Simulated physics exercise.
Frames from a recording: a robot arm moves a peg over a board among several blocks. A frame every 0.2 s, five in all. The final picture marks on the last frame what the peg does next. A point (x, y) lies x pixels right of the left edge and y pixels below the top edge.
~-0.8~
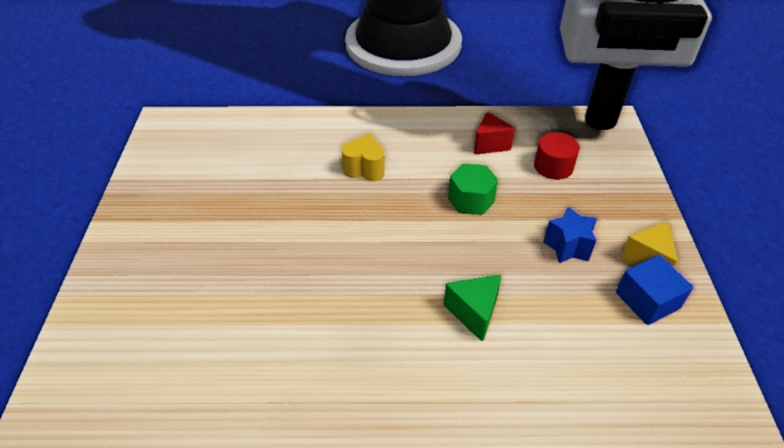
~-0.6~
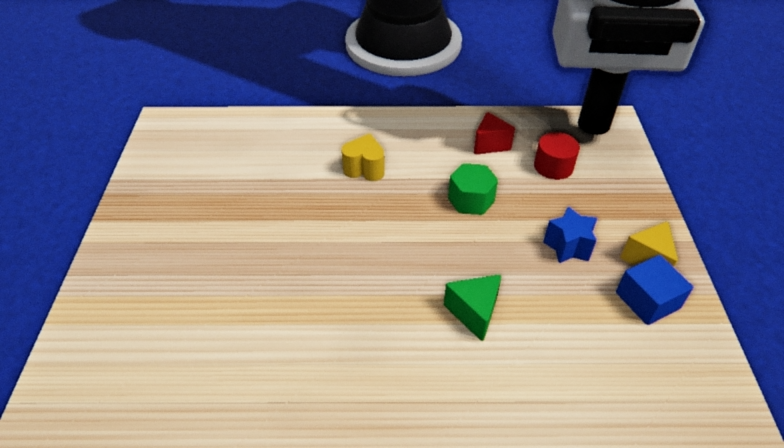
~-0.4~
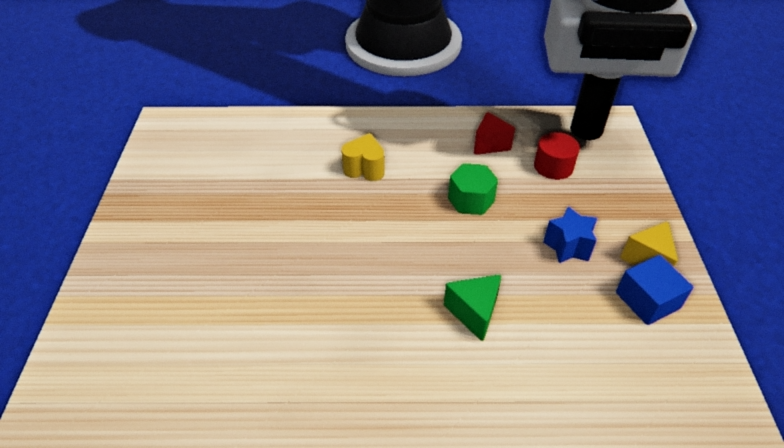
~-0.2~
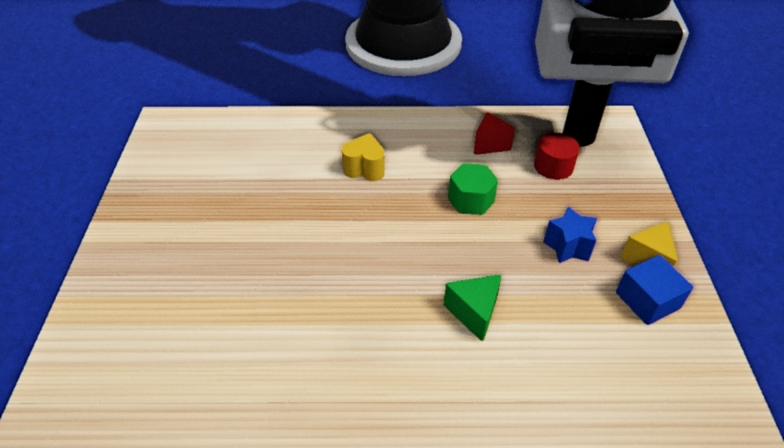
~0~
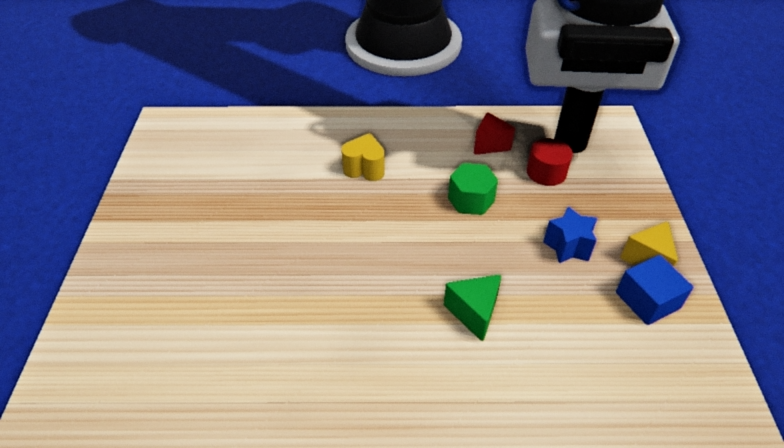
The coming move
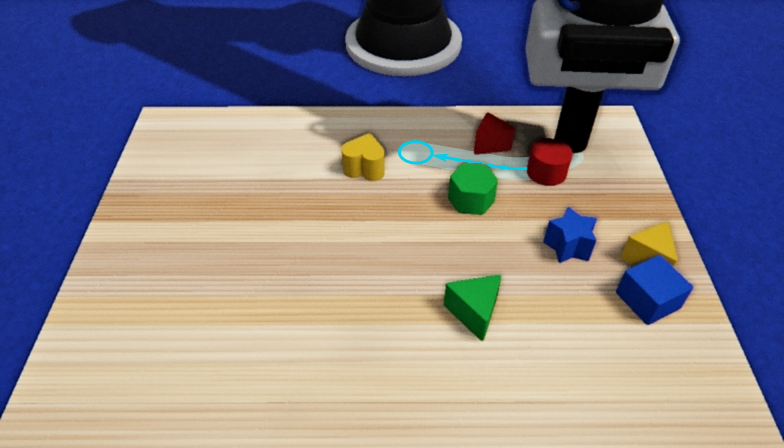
The robot arm's black peg slid a short way left and toward the viewer over a wooden board of colored blocks, then nudged the red round block slightly, while the other blocks stayed still.
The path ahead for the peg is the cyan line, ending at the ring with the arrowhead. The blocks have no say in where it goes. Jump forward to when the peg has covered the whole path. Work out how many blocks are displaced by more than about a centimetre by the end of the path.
This push will displace one block.
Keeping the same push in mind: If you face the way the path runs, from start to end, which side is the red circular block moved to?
Goes left.
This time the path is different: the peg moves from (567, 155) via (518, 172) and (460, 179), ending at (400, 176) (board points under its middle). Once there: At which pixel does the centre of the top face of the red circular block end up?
For the centre of its top, I'd go with (519, 179).
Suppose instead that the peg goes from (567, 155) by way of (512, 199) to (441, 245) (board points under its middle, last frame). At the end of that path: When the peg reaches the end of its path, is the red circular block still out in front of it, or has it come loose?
Answer: Slipped away.
The line goes from (567, 155) over (522, 169) and (468, 161) to (416, 152).
On the path given first. One third of the way, peg at (524, 157); red circular block at (522, 171).
Two thirds of the way, peg at (469, 150); red circular block at (520, 172).
At the end, peg at (416, 141); red triangular piece unmoved; red circular block at (520, 172).
